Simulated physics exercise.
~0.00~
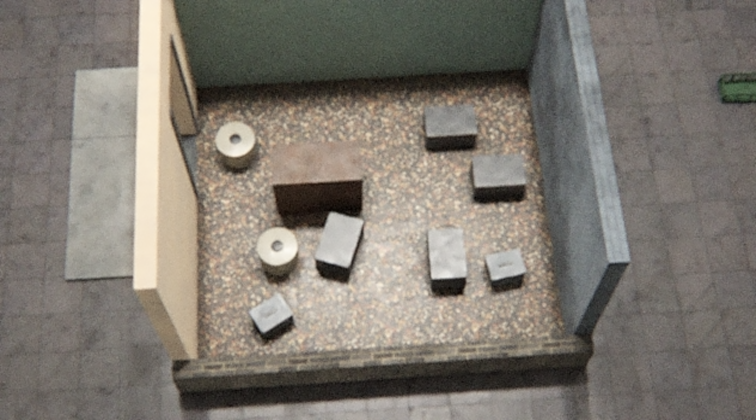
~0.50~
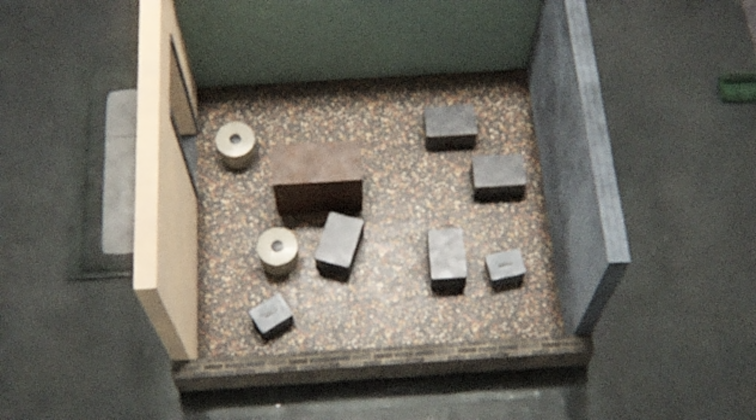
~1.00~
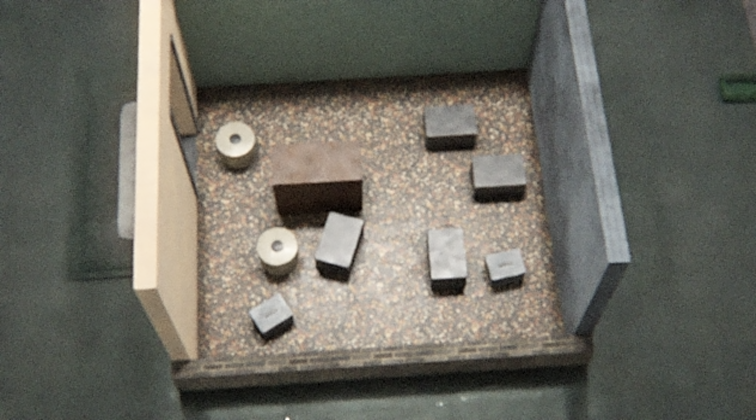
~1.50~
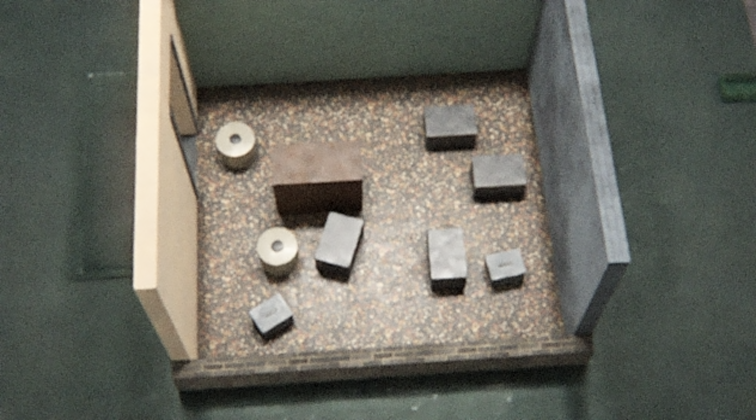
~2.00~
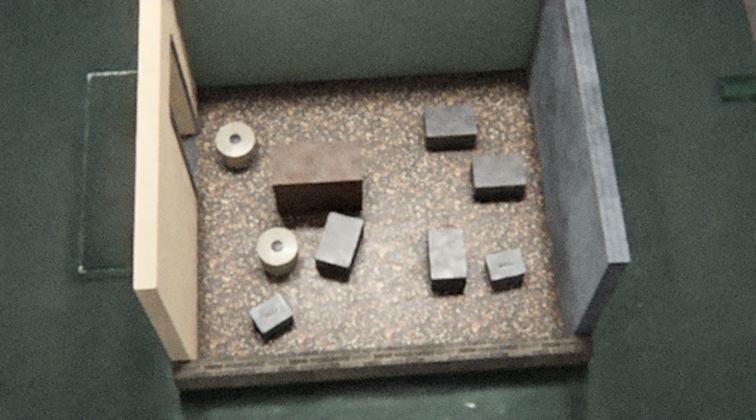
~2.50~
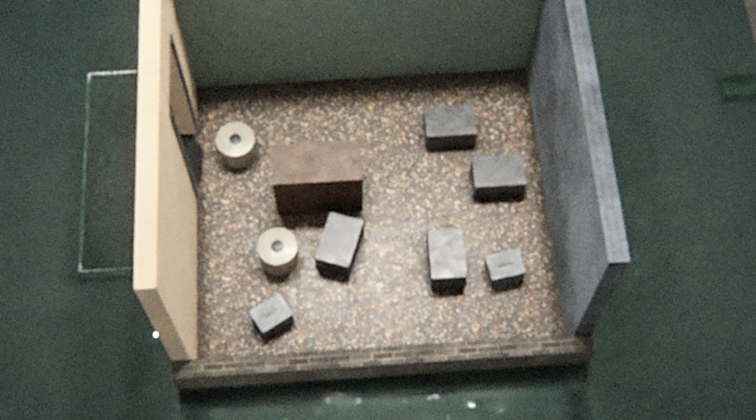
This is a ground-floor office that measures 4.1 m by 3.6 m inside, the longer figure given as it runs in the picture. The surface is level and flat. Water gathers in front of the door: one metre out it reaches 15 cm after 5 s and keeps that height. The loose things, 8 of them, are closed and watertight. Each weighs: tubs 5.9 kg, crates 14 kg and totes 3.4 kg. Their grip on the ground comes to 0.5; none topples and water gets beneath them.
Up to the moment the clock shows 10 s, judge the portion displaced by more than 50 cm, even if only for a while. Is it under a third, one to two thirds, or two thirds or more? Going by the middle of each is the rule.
The shifted amount is modest, below a third.
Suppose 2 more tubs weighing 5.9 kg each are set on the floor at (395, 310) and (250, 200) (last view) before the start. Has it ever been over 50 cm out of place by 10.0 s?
One by one: Below; above.
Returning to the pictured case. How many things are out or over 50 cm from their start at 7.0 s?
The number comes to 1.
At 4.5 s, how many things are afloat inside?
0.
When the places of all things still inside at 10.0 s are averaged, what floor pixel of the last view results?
At about (415, 228).
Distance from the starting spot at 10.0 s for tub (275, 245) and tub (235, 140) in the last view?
One is off by 30 cm, the other by 350 cm, in the order asked.
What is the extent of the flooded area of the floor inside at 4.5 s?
2.0 m2.
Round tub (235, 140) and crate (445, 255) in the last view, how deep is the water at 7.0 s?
Close to 4 and 0 centimetres.
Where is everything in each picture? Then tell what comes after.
In the first frame, a tub at (277, 246), on the bottom; a crate at (447, 253) rests on the ground; water covers 0.0 m2; 0 of 8 have shifted.
In the second frame, a tub at (277, 246), on the bottom; a crate at (447, 253) rests on the ground; 0.0 m2 under water; 0 of 8 have shifted.
In the third frame, a tub at (277, 246) rests on the ground; a crate at (447, 253) rests on the ground; water covers 0.0 m2; 0 of 8 have shifted.
In the fourth frame, a tub at (277, 246), on the bottom; a crate at (447, 253) rests on the ground; 0.0 m2 under water; 0 of 8 have shifted.
In the fifth frame, a tub at (277, 246) rests on the ground; a crate at (447, 253), on the bottom; water covers 0.0 m2; 0 of 8 have shifted.
In the sixth frame, a tub at (277, 246), on the bottom; a crate at (447, 253) rests on the ground; water covers 0.0 m2; 0 of 8 have shifted.
After 3.5 s 0 of 8 are over 50 cm from their spots; 0 afloat.
After 4.5 s 0 of 8 are over 50 cm from their spots; 0 afloat.
After 7.0 s 1 of 8 are over 50 cm from their spots; 0 afloat.
After 10.0 s 1 of 8 are over 50 cm from their spots, and 1 have been at some point; 1 afloat.
